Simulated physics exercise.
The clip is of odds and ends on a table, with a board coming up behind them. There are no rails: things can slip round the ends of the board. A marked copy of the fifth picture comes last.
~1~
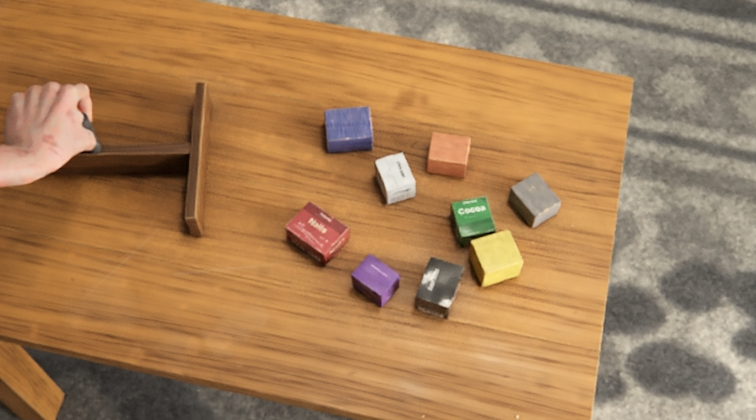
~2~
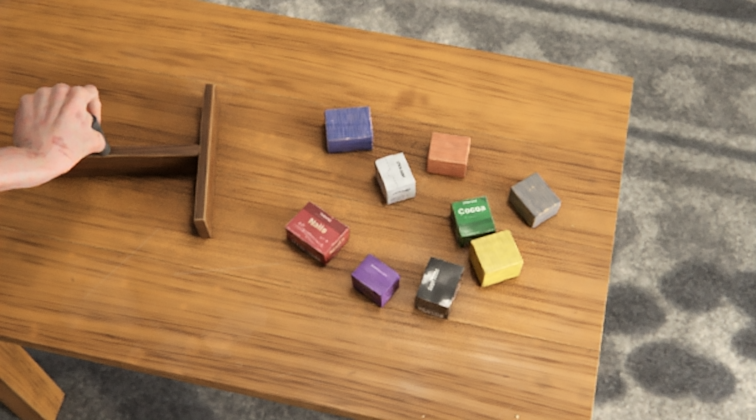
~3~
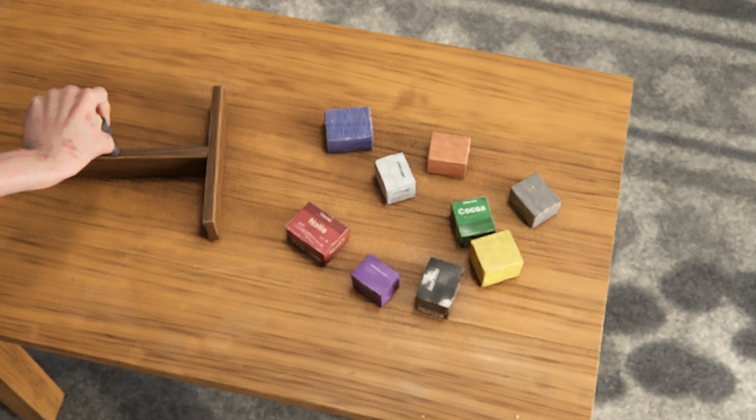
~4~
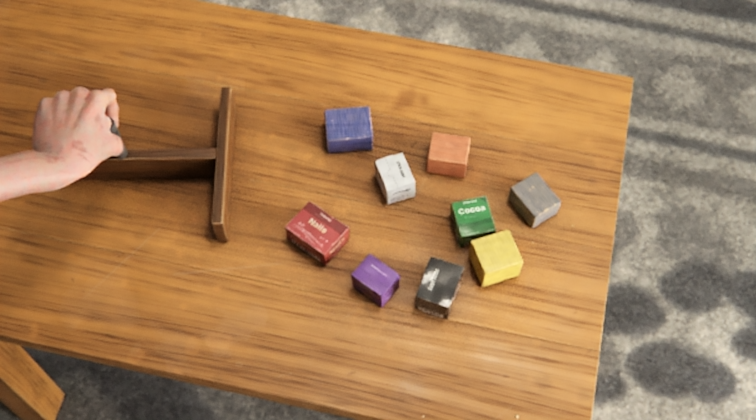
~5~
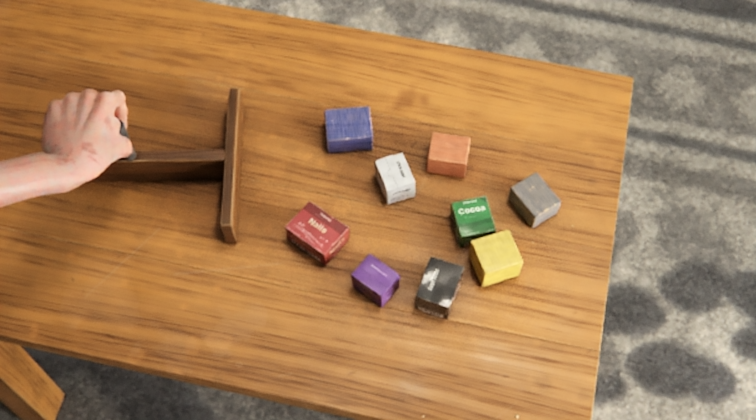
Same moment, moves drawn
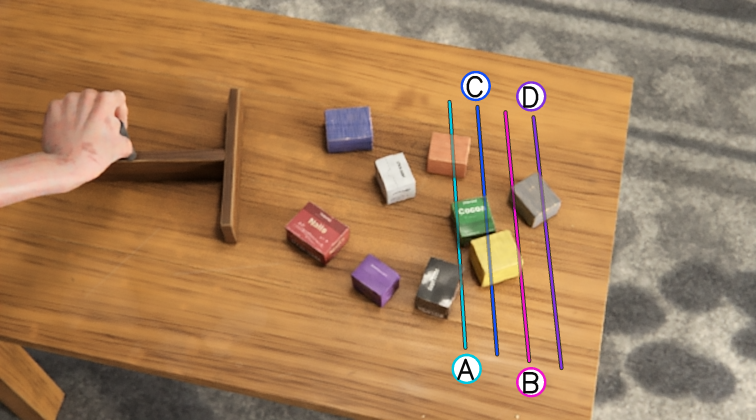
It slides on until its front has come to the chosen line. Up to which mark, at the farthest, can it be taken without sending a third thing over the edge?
D.
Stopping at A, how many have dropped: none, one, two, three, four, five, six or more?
In all, none.
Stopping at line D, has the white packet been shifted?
By then, yes.
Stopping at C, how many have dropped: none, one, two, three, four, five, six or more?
By then, none.
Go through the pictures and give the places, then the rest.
The first picture shows white packet (395, 178); red box (317, 234); orange block (448, 155).
The second picture shows board (204, 149); blue block (349, 129).
The third picture shows board (213, 151); green packet (473, 222).
The fourth picture shows board (222, 152); black box (439, 288).
The fifth picture shows board (230, 154); white packet (395, 178); red box (317, 234); orange block (448, 155).
On the marked copy, A at (457, 217); B at (517, 228); C at (487, 222); D at (547, 234).
Taking D. A third of the way, board (341, 175); blue block (371, 134); red box (373, 228).
Two thirds of the way, board (455, 198); grey block (548, 199); yellow block (536, 267).
When it is over, board (547, 215); grey block over the edge; yellow block over the edge; two fallen.
As for the rest, A is within the limit but short; B is within the limit but short; C is within the limit but short.
